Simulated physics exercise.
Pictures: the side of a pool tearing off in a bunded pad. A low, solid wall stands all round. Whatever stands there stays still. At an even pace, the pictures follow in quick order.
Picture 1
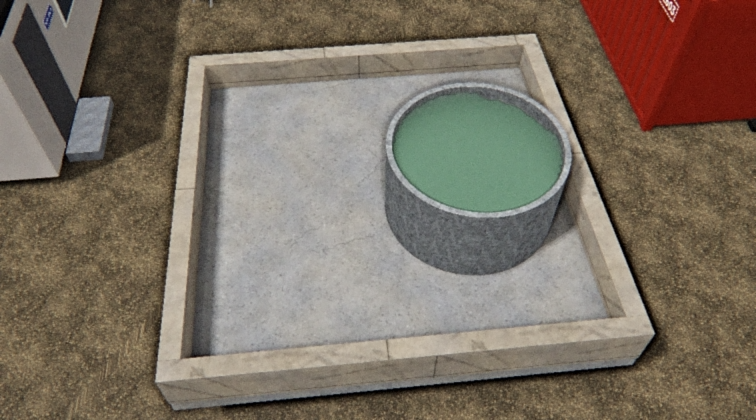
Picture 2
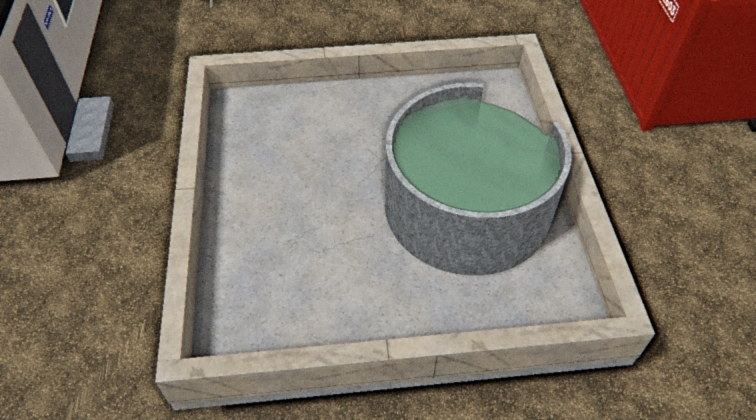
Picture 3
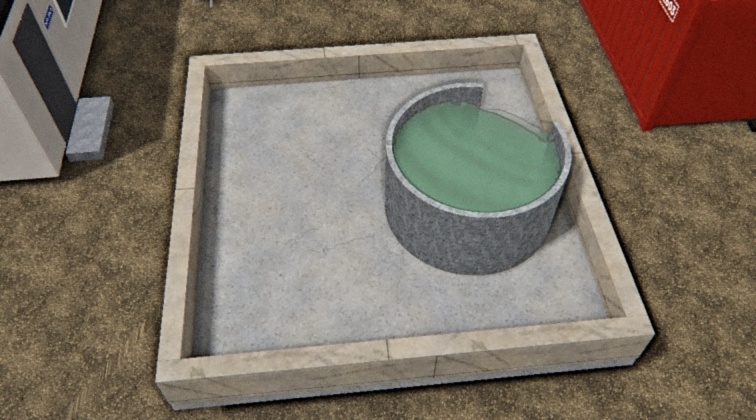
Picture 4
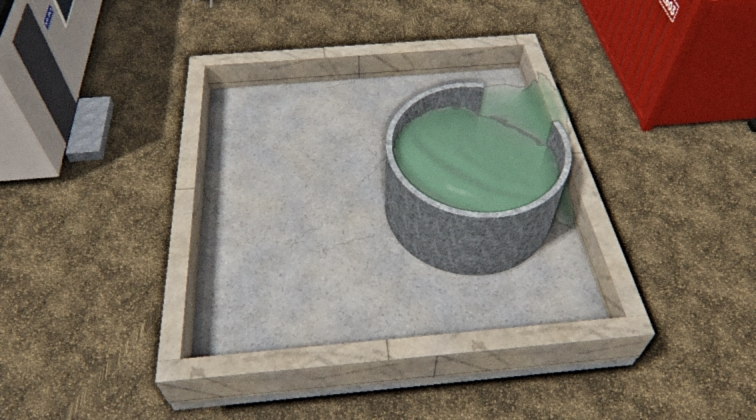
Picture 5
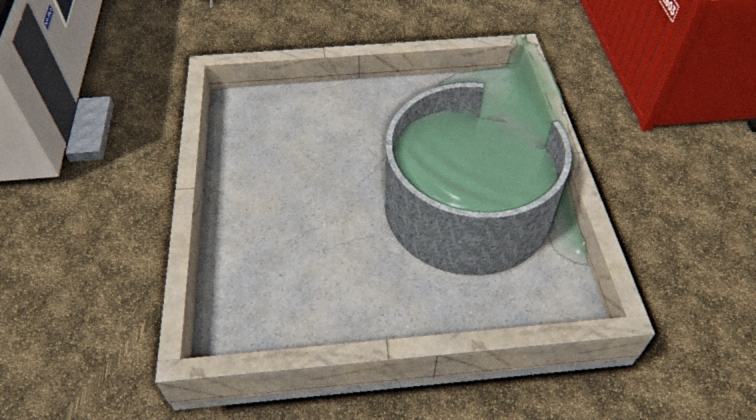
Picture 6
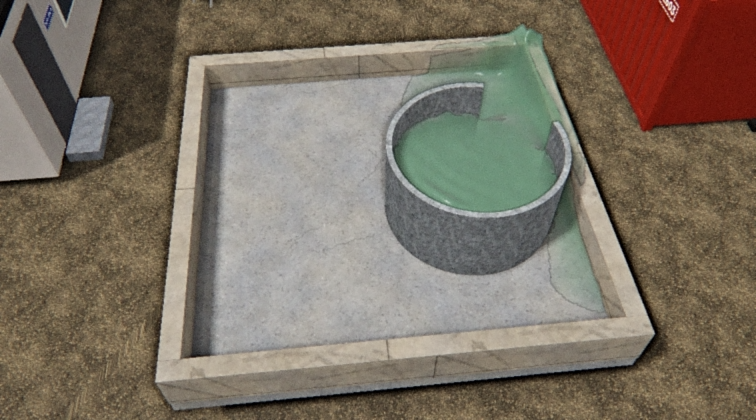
A square pad with a pale stone wall all round sits on brown ground, seen from above at an angle by a still camera, with a white building at left and a red container at upper right. A round grey pool of green water stands right of centre, whole at first. Its far side opens, and water pours out, reaching the far right corner and spreading along the walls.
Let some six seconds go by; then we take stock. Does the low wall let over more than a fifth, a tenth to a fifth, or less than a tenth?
It lets over a tenth to a fifth.
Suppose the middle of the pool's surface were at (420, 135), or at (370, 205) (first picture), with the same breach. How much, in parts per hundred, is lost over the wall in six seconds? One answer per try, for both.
12 and 4 per cent.
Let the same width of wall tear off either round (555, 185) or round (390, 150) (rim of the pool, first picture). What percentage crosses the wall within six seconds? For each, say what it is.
It works out to some 18 per cent the first time and some 2 per cent the second.
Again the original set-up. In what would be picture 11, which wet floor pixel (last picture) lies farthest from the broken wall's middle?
The wet point farthest out is around (212, 94).
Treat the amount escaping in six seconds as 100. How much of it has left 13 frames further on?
Around 95 %.
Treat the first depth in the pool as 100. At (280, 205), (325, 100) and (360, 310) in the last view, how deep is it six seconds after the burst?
First spot roughly 12 %, second 6 %, third 10 %.
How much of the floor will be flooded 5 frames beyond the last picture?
My estimate is near 35 per cent.
A moment on, water covers 25 % of the floor; the low wall has let 3 % over.
Next, water covers 35 % of the floor; the low wall has let 6 % over.
Then, water covers 70 % of the floor; the low wall has let 13 % over.
Later, water covers 85 % of the floor; the low wall has let 13 % over.
In the end, water covers 85 % of the floor; the low wall has let 13 % over.
